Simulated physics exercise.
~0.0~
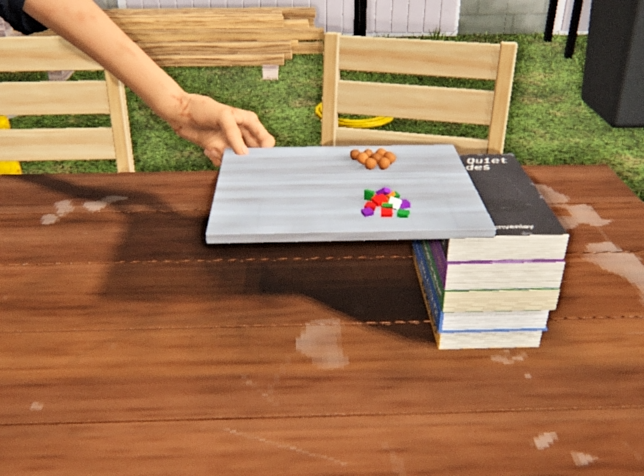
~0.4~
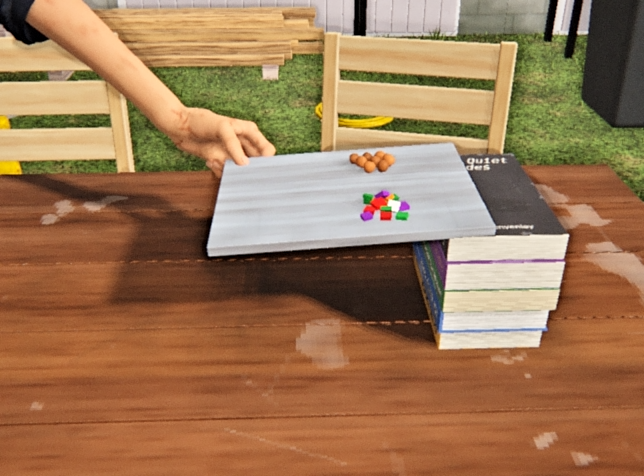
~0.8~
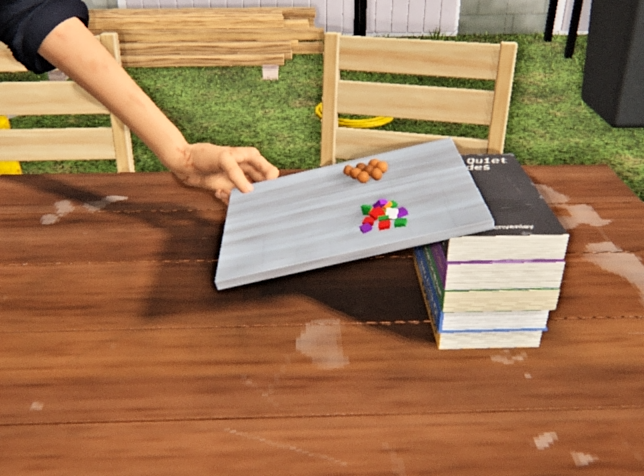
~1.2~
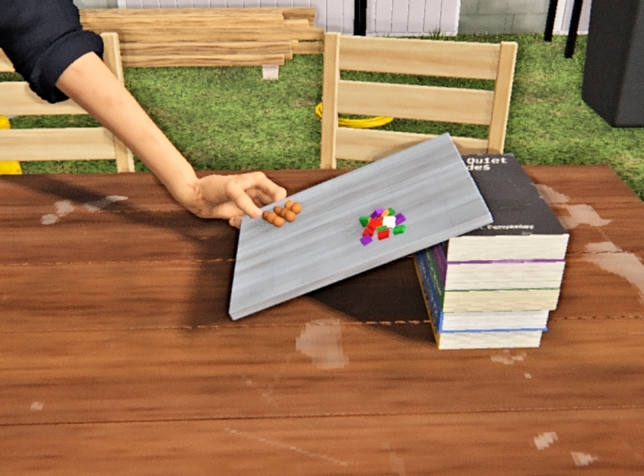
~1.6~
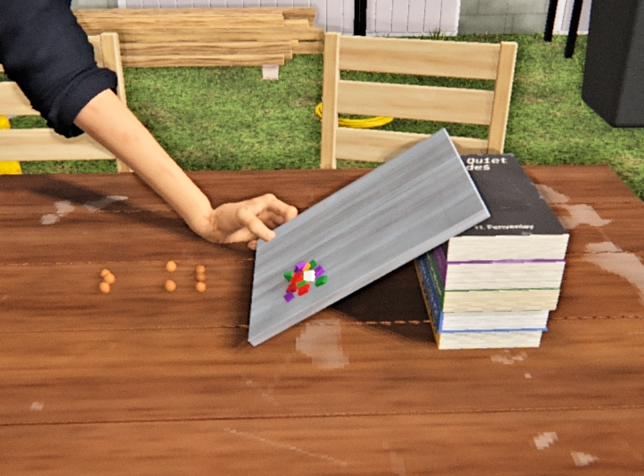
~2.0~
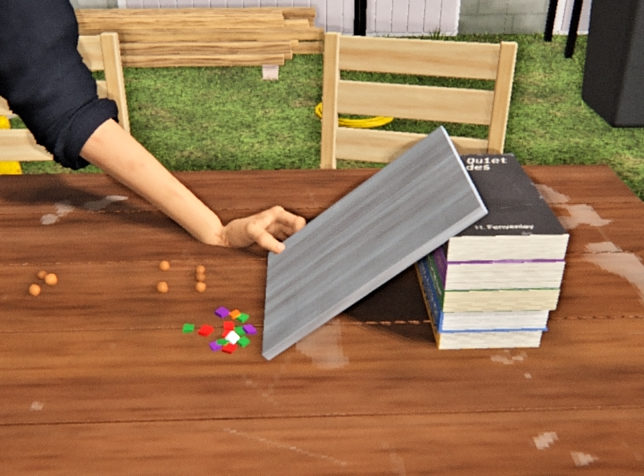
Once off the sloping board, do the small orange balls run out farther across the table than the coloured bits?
Yes, the orange balls from the back of the board run farther left across the table, while the coloured bits stay near its foot.
On a garden table, a hand lowers a book-propped board, orange balls rolling well left before coloured bits slide to its foot.
